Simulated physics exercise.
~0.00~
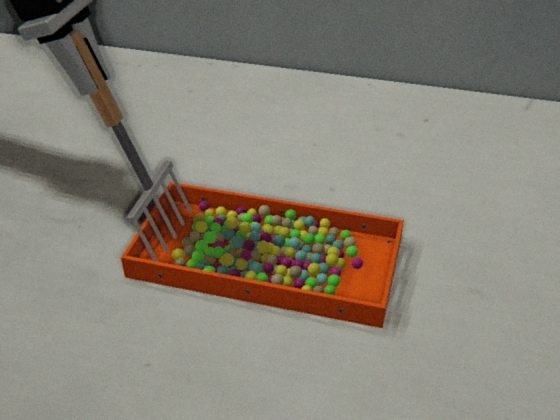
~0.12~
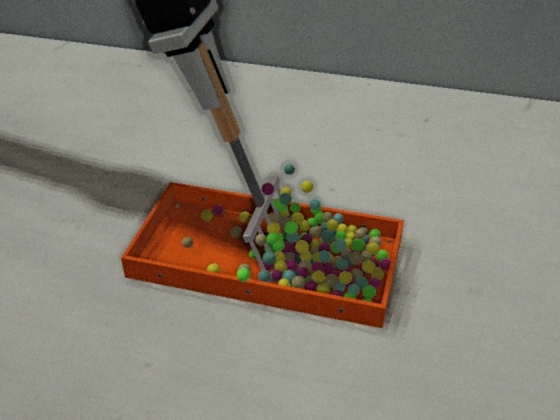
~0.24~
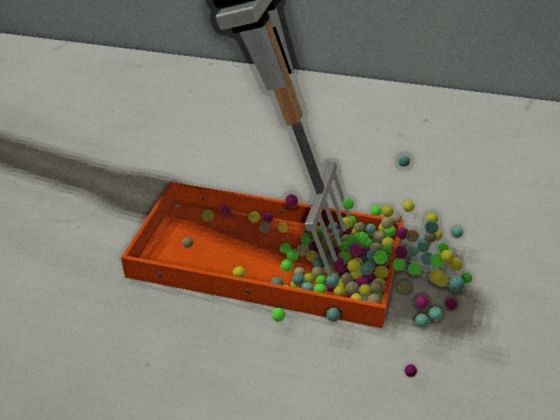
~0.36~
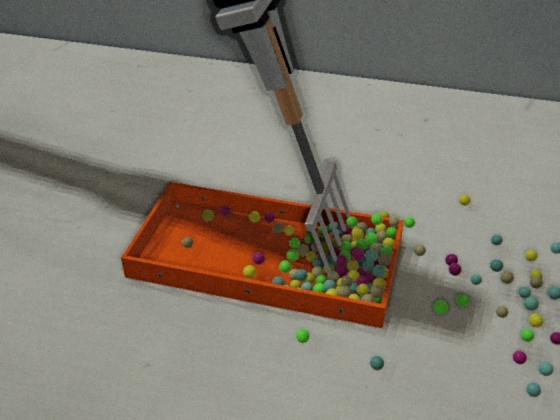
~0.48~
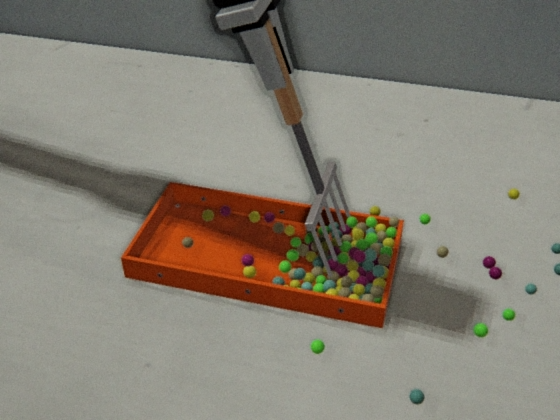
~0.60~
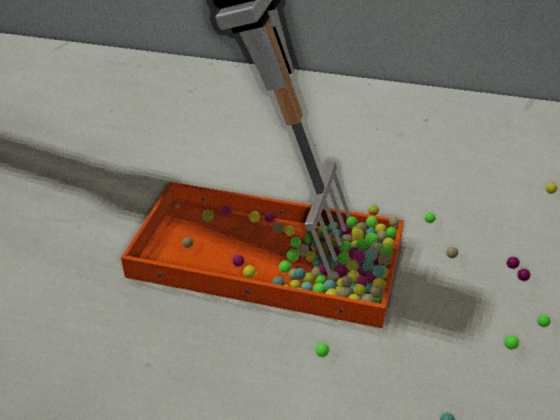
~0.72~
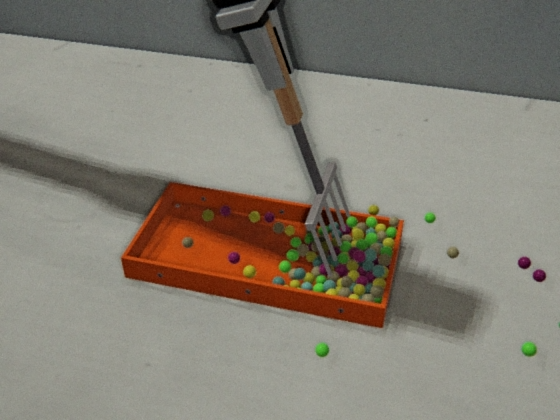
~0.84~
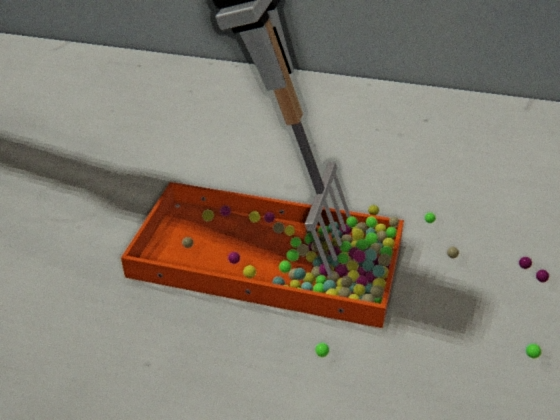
Robot arm sweeping a rake rightward through colourful balls in an orange tray, piling most at the right end and scattering some outside.
